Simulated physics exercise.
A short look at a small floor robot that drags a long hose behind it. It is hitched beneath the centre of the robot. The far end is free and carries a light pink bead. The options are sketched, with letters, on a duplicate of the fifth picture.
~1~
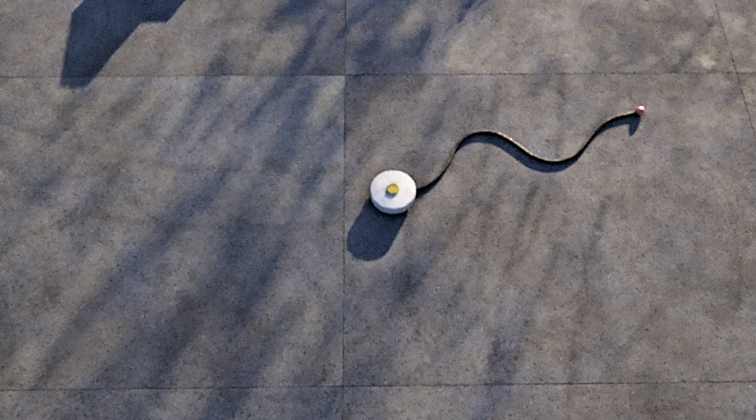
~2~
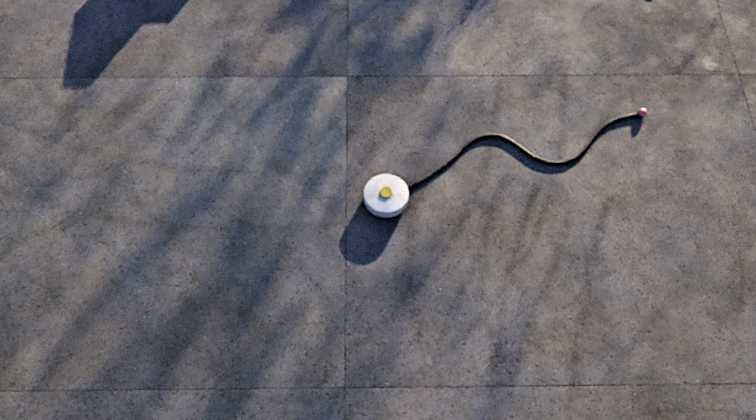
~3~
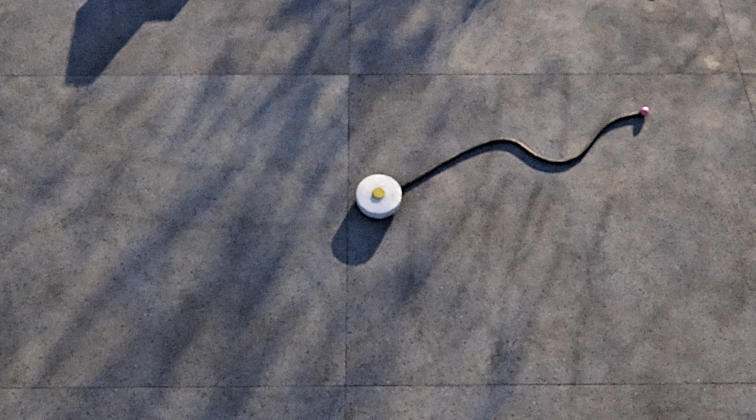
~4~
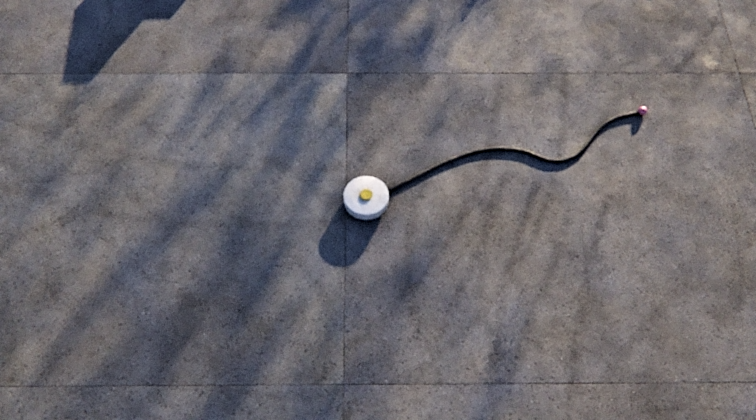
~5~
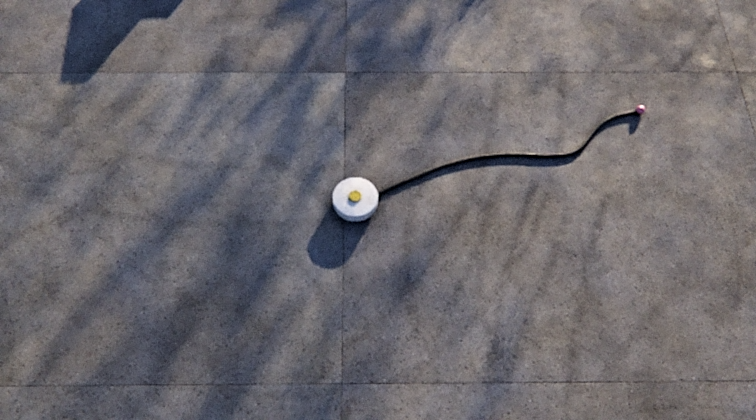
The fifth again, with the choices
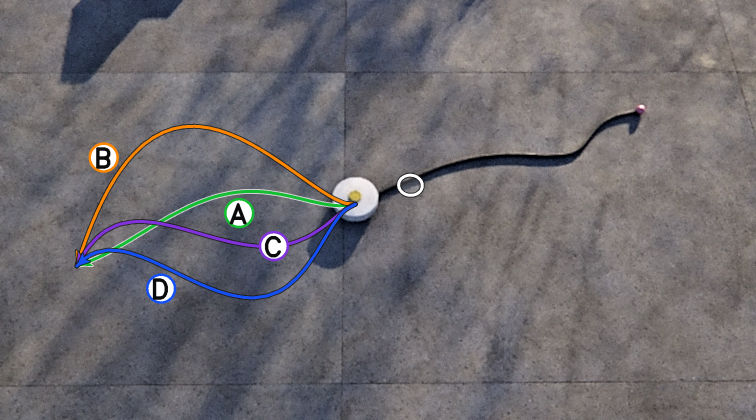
White disc-shaped floor robot with a yellow centre creeping left across grey paving, its wavy dark hose straightening nearest the robot first.
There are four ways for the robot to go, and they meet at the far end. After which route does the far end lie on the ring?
Route C.
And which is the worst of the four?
That is B.
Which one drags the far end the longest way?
Route B.
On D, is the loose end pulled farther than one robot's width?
Yes.
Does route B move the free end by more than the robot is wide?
On that route, yes.
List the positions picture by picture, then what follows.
Robot (393, 193); free end (640, 111), in the first picture.
Robot (386, 197); free end (642, 112), in the second picture.
Robot (379, 197); free end (644, 112), in the third picture.
Robot (366, 199); free end (642, 111), in the fourth picture.
Robot (355, 200); free end (640, 110), in the fifth picture.
On the marked copy, A from (356, 204) via (214, 197) to (79, 265); B from (356, 204) via (194, 126) to (77, 264); C from (356, 204) via (213, 237) to (77, 266); D from (356, 204) via (232, 295) to (77, 266); the ring at (410, 185).
Following C. Soon after the start, robot (252, 242), middle of the hose (417, 194), free end (560, 138).
Later, robot (142, 218), middle of the hose (318, 207), free end (475, 168).
In the end, robot (74, 262), middle of the hose (249, 212), free end (412, 184); the free end is on the ring.
As for the rest, A leaves the free end at (407, 168); B leaves the free end at (385, 143); D leaves the free end at (419, 201).
